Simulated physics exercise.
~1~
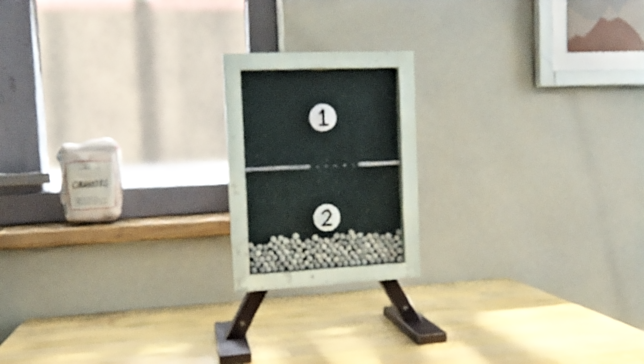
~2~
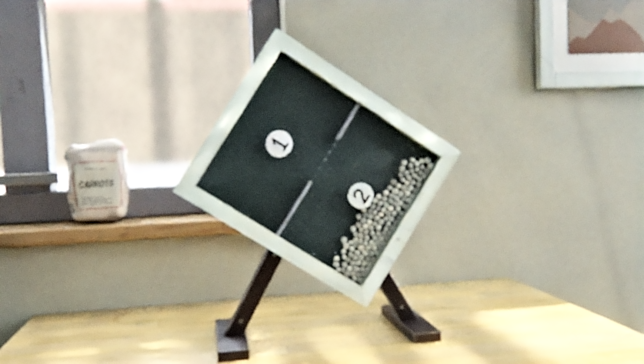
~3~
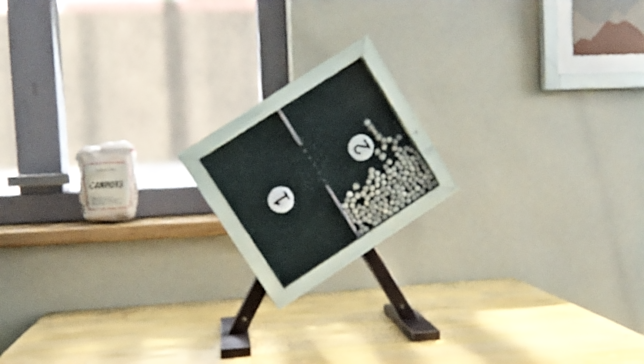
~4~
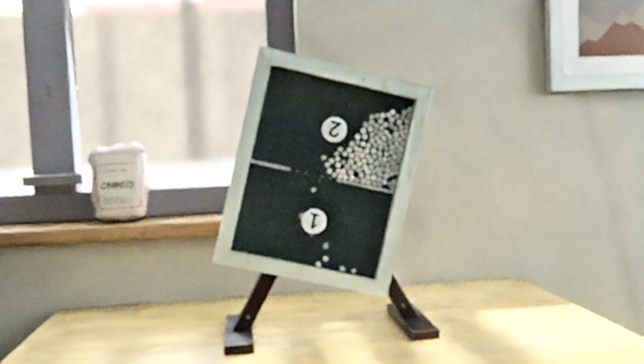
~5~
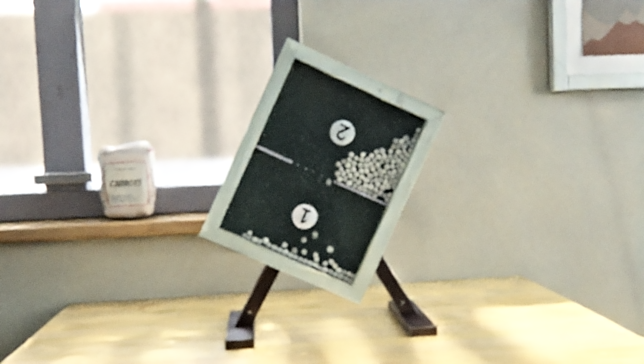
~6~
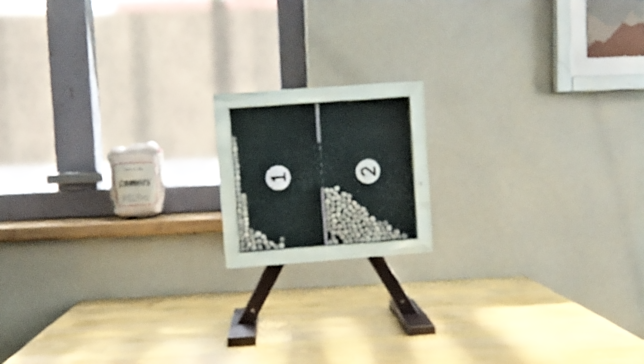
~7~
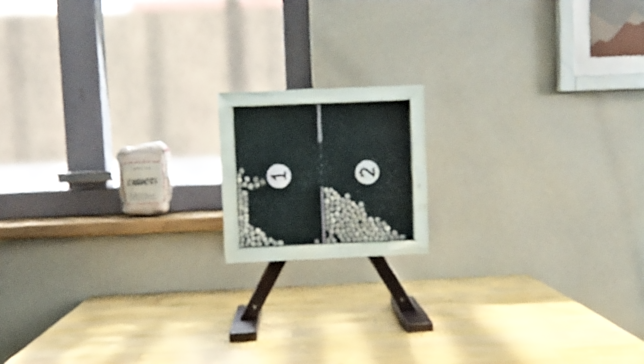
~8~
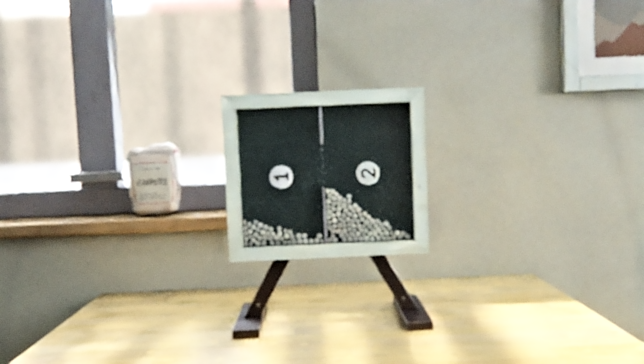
On a wooden table by a window, a framed two-chamber box turns anticlockwise, then partway back, leaving pale beads in sloping heaps.
